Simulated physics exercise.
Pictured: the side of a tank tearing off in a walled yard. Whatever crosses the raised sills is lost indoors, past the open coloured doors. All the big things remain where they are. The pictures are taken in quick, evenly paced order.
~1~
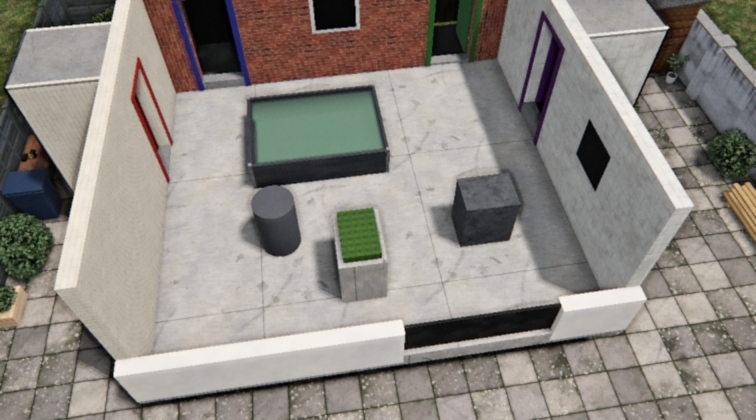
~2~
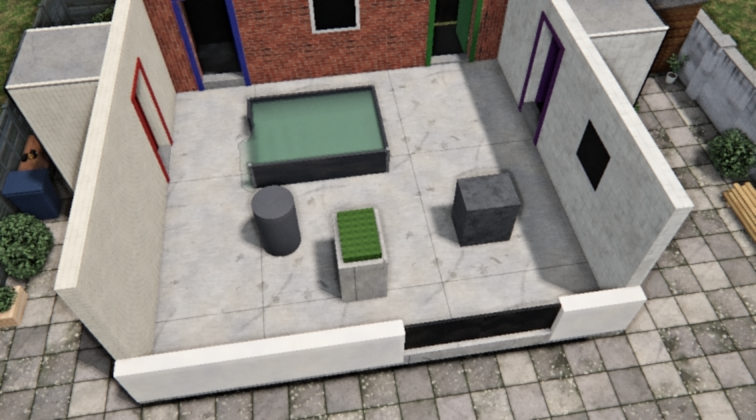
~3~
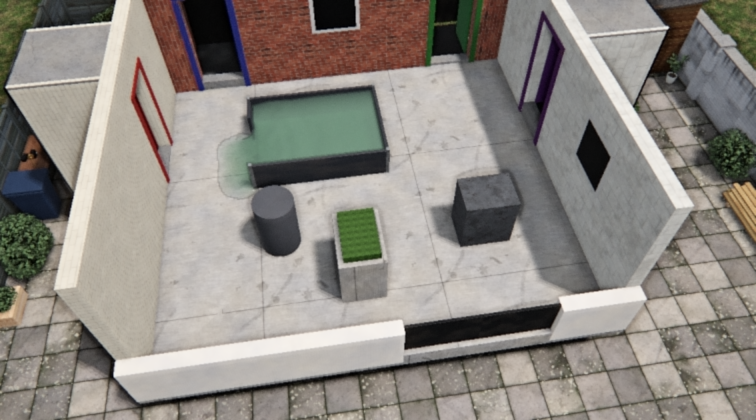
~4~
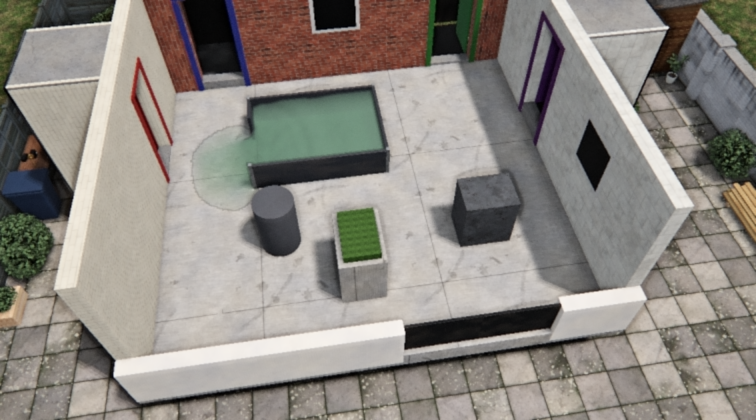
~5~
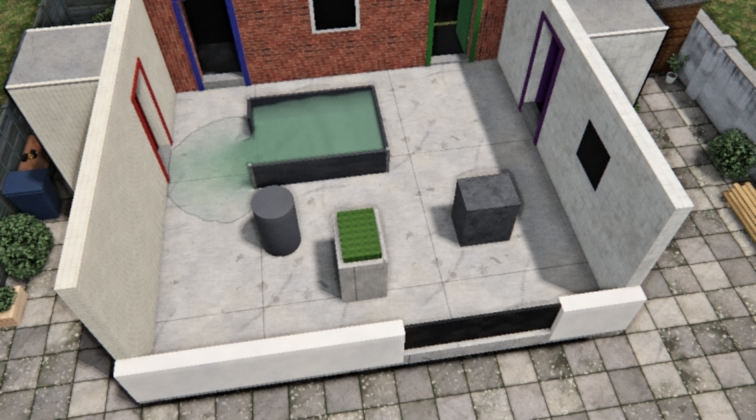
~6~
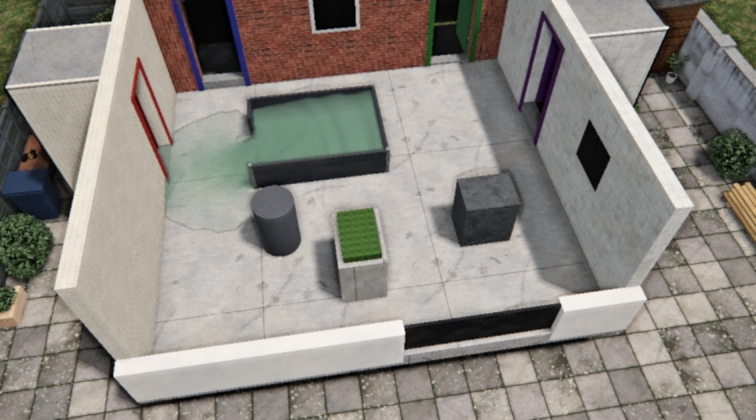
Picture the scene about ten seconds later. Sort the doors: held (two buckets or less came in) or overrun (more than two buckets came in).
Sorted: Red door overrun, purple door held, green door held, blue door held.
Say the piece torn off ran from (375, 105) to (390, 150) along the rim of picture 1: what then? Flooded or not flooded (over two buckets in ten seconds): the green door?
As I see it, the green door surpasses the limit.
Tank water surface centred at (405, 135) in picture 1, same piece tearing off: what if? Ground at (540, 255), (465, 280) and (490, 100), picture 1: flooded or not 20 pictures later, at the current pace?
Going through them in turn: Still bare, still bare and still bare.
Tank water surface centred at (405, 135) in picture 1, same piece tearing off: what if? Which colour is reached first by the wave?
That would be the red door.
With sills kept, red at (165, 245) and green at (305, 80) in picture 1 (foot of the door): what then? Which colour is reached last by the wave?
That is the one in purple.
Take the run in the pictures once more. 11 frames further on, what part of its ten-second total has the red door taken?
Share by then: 35 in a hundred.
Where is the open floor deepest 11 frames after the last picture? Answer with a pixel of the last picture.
Near (168, 189).
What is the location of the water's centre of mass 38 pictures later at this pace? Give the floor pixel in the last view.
It is around (279, 197).
A moment on, water covers 10 % of the floor; the red door far over two buckets in, the purple door not reached, the green door not reached, the blue door not reached.
Next, water covers 20 % of the floor; the red door far over two buckets in, the purple door not reached, the green door not reached, the blue door wet at the sill, nothing in.
Then, water covers 30 % of the floor; the red door far over two buckets in, the purple door not reached, the green door not reached, the blue door wet at the sill, nothing in.
Later, water covers 55 % of the floor; the red door far over two buckets in, the purple door not reached, the green door not reached, the blue door wet at the sill, nothing in.
In the end, water covers 80 % of the floor; the red door far over two buckets in, the purple door not reached, the green door wet at the sill, nothing in, the blue door wet at the sill, nothing in.
